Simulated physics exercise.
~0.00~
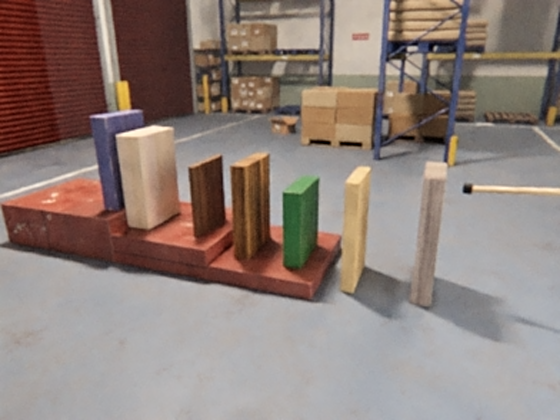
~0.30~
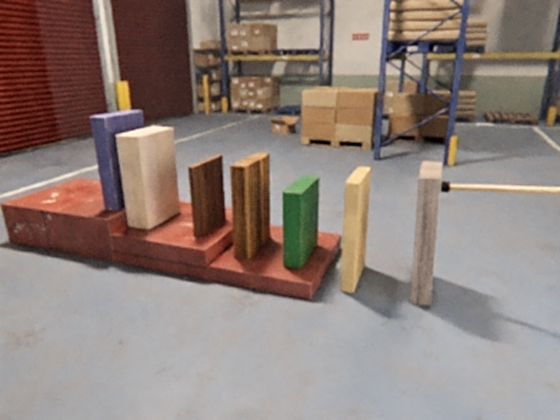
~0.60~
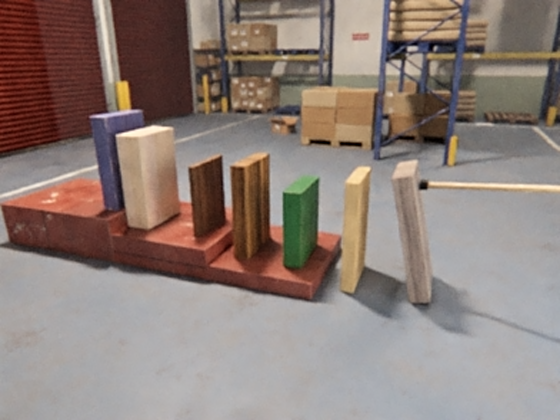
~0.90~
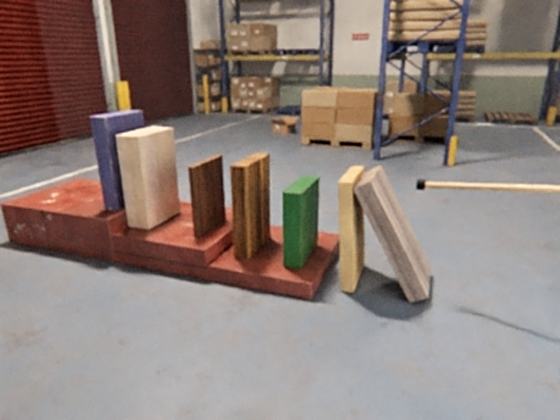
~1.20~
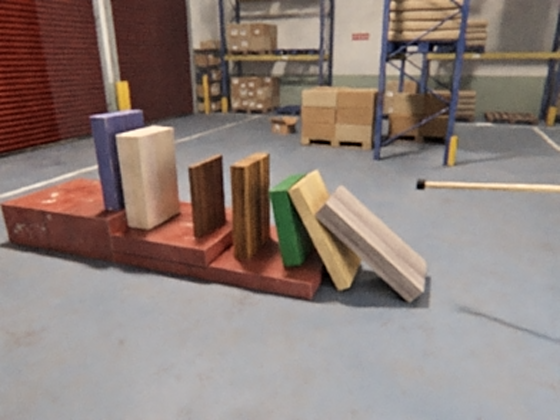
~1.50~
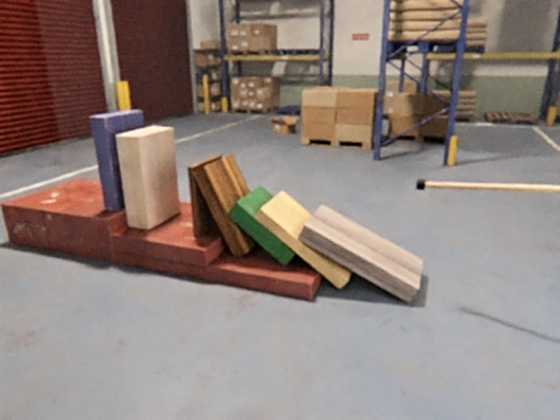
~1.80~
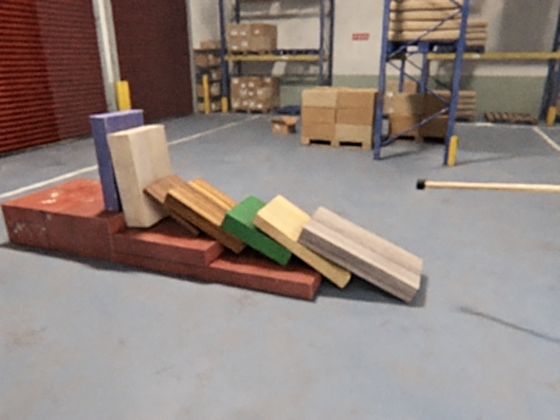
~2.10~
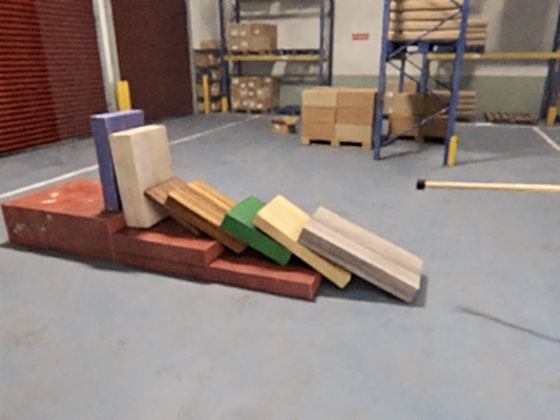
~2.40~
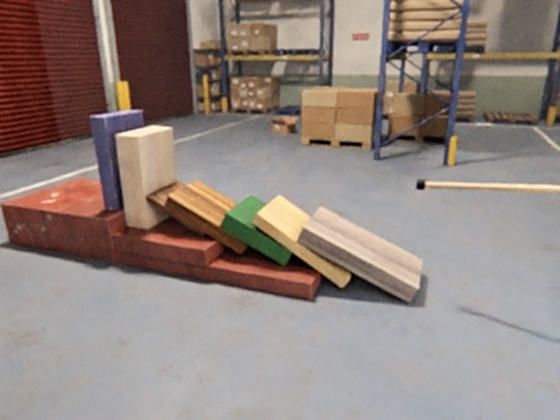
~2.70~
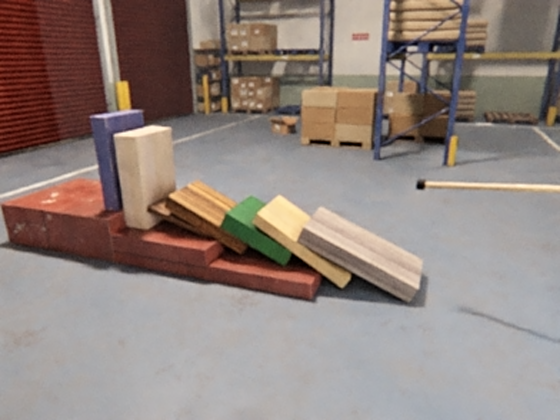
In a warehouse, a pole tips the first of seven boards, toppling five leftward up low steps, leaving cream and blue standing.
